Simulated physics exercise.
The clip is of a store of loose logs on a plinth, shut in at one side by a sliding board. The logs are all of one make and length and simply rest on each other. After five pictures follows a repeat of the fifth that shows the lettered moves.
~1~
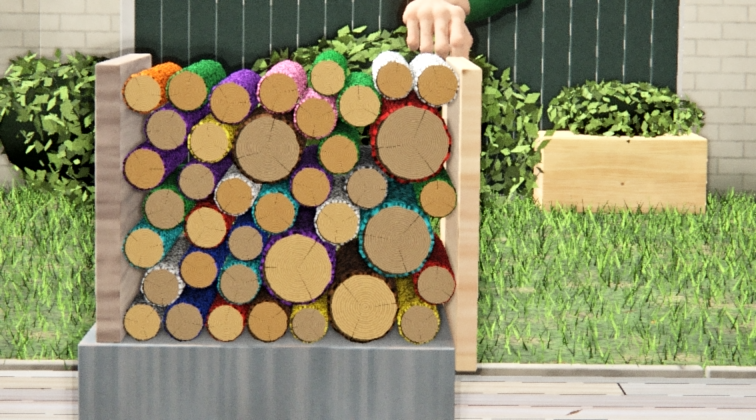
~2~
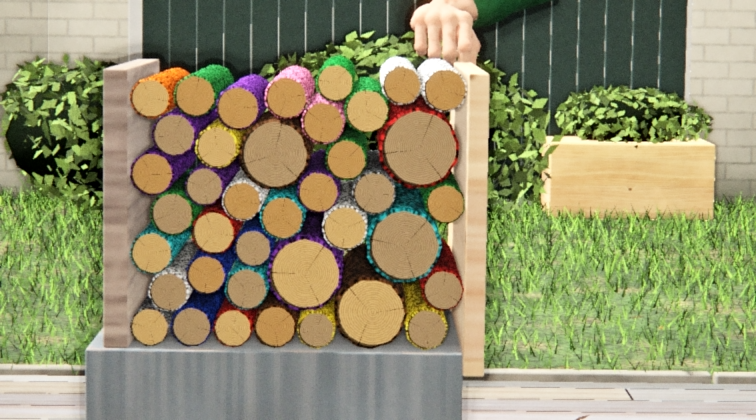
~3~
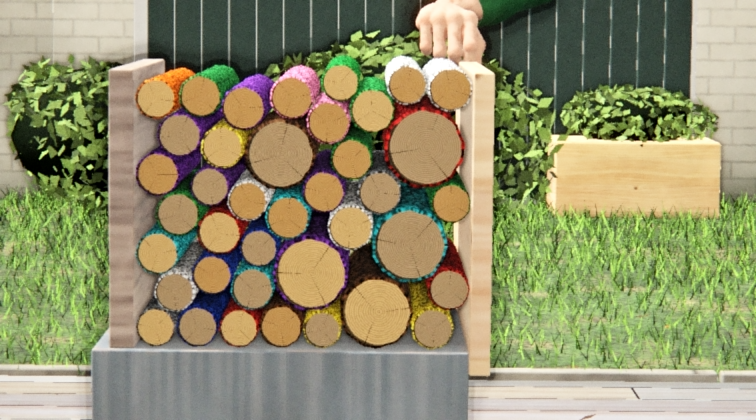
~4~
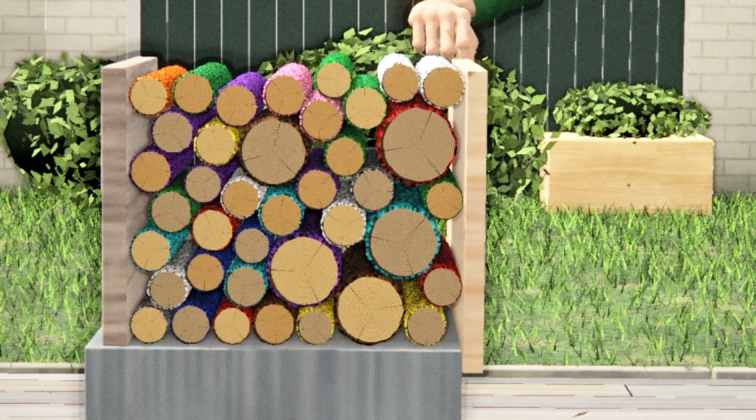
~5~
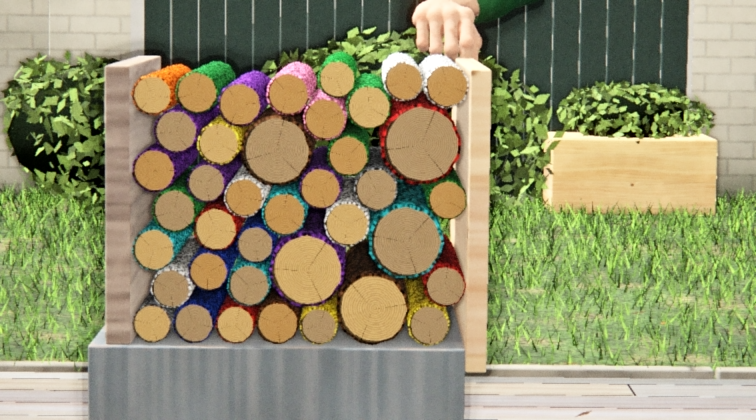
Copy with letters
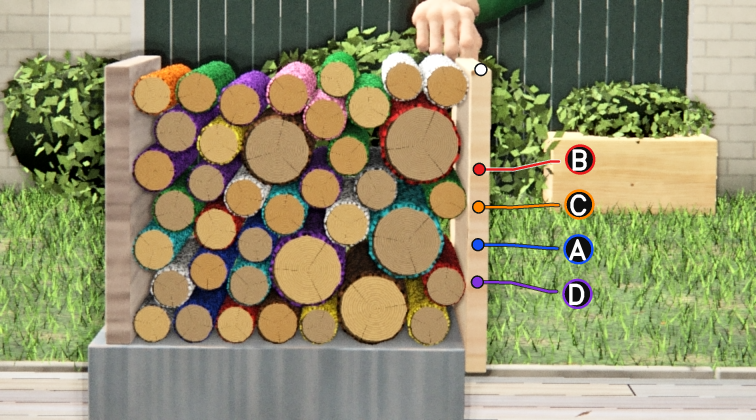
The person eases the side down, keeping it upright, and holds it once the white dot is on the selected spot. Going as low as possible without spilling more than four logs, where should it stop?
The lowest mark that will do is C.
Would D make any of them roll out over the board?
Yes.
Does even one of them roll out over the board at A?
Yes, at A.
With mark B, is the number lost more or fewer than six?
At B, fewer than six.
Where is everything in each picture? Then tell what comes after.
A log (234, 196); a log (196, 181); a log (315, 117), in the first picture.
A log (323, 123); a log (286, 98), in the second picture.
Side board (472, 205); a log (155, 327), in the third picture.
A log (370, 309); a log (168, 290), in the fourth picture.
A log (347, 224); a log (244, 197); a log (206, 183), in the fifth picture.
On the marked copy, A at (478, 244); B at (480, 169); C at (479, 207); D at (478, 282); the white dot at (481, 70).
Following C. Soon after the start, top of the board (469, 135).
Later, top of the board (468, 206).
In the end, top of the board (468, 206), one out over the board.
As for the rest, A five out over the board; B one out over the board; D more than four out over the board.
